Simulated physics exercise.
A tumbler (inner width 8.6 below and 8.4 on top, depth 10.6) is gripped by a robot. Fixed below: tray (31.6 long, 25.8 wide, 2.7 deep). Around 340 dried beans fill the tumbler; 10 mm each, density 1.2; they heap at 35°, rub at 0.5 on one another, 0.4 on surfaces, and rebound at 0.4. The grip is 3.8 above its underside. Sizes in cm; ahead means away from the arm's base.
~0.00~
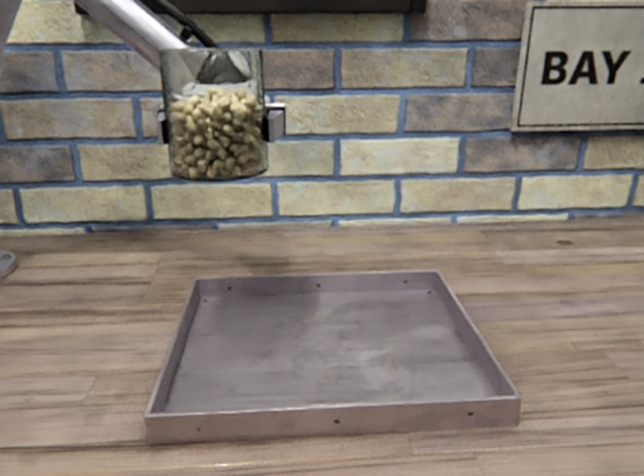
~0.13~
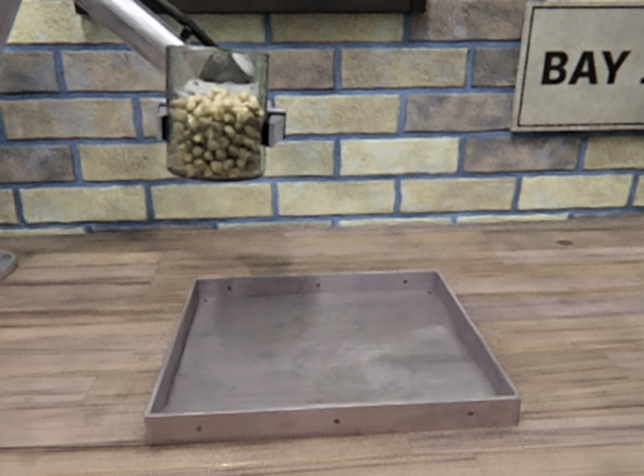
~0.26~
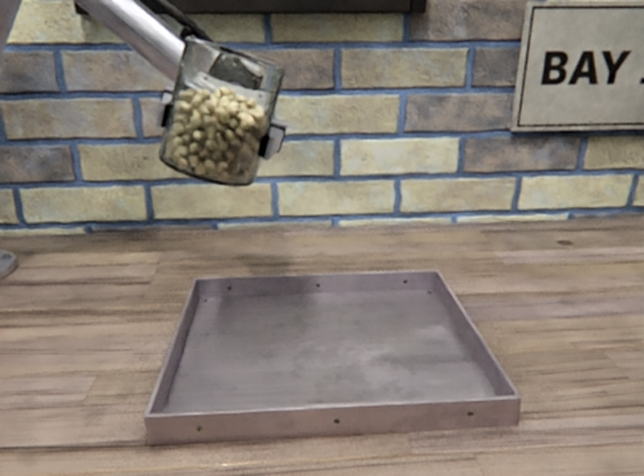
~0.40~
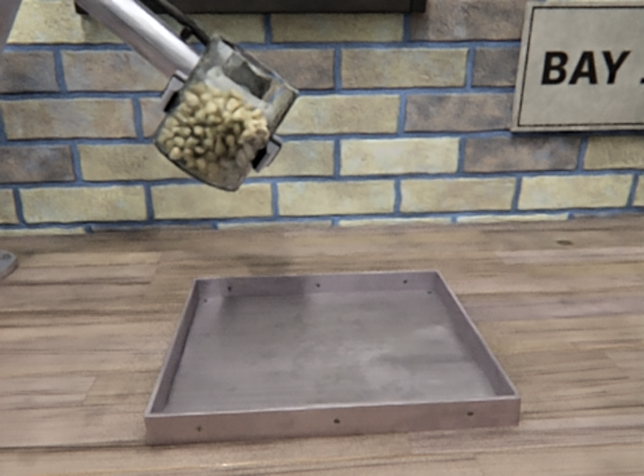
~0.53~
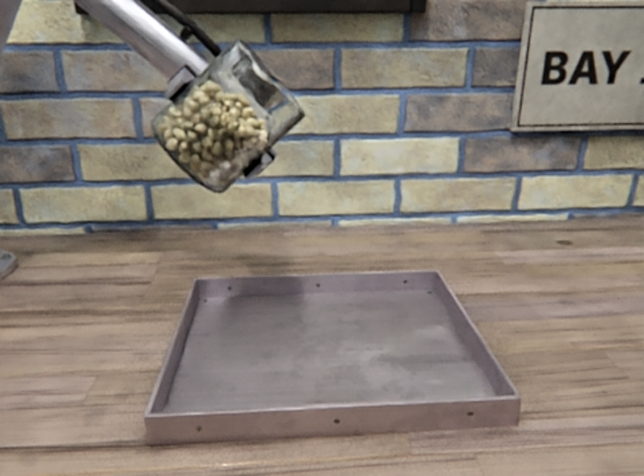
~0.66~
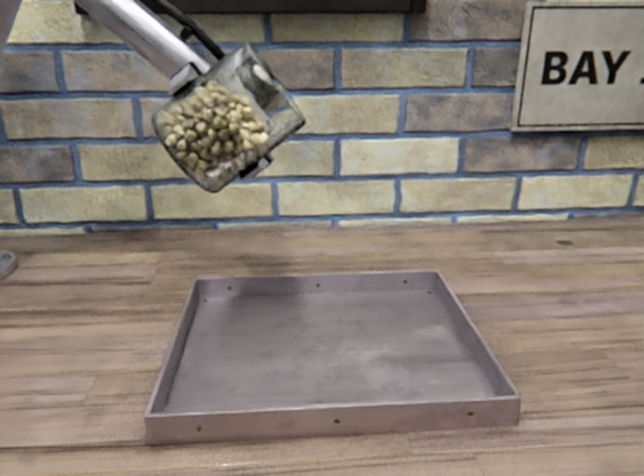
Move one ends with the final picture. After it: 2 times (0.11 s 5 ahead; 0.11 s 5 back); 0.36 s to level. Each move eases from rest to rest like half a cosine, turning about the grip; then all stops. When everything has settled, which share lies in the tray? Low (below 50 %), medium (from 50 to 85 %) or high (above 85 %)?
A low share, below 50 %, ends in the tray.
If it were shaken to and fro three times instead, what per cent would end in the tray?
Then about 10 per cent.
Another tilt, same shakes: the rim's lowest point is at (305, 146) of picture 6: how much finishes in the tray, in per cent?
About 35 per cent.
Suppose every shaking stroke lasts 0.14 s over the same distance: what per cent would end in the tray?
Then about 5 per cent.
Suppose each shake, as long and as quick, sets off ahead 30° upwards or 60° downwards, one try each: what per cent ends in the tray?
Some 25 and 0 per cent.
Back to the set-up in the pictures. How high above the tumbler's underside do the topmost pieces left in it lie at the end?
About 8.5 cm.
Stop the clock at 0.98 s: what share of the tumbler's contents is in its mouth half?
Roughly 25 per cent.
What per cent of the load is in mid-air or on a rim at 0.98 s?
Roughly 6 per cent.
After 0.98 s, tilted 54° forward, highest piece 28 above the table; 319 in the tumbler, 22 in flight or on a rim.
After 1.30 s, tilted 22° forward, highest piece 30 above the table; 312 in the tumbler, 23 in the tray, 5 on the table or floor, 1 in flight or on a rim.
After 1.66 s, level, highest piece 29 above the table; 312 in the tumbler, 24 in the tray, 5 on the table or floor.
After 2.71 s, level, highest piece 29 above the table; 312 in the tumbler, 24 in the tray, 5 on the table or floor.
At rest, 312 in the tumbler, 24 in the tray, 5 on the table or floor. That is 7 % in the tray.
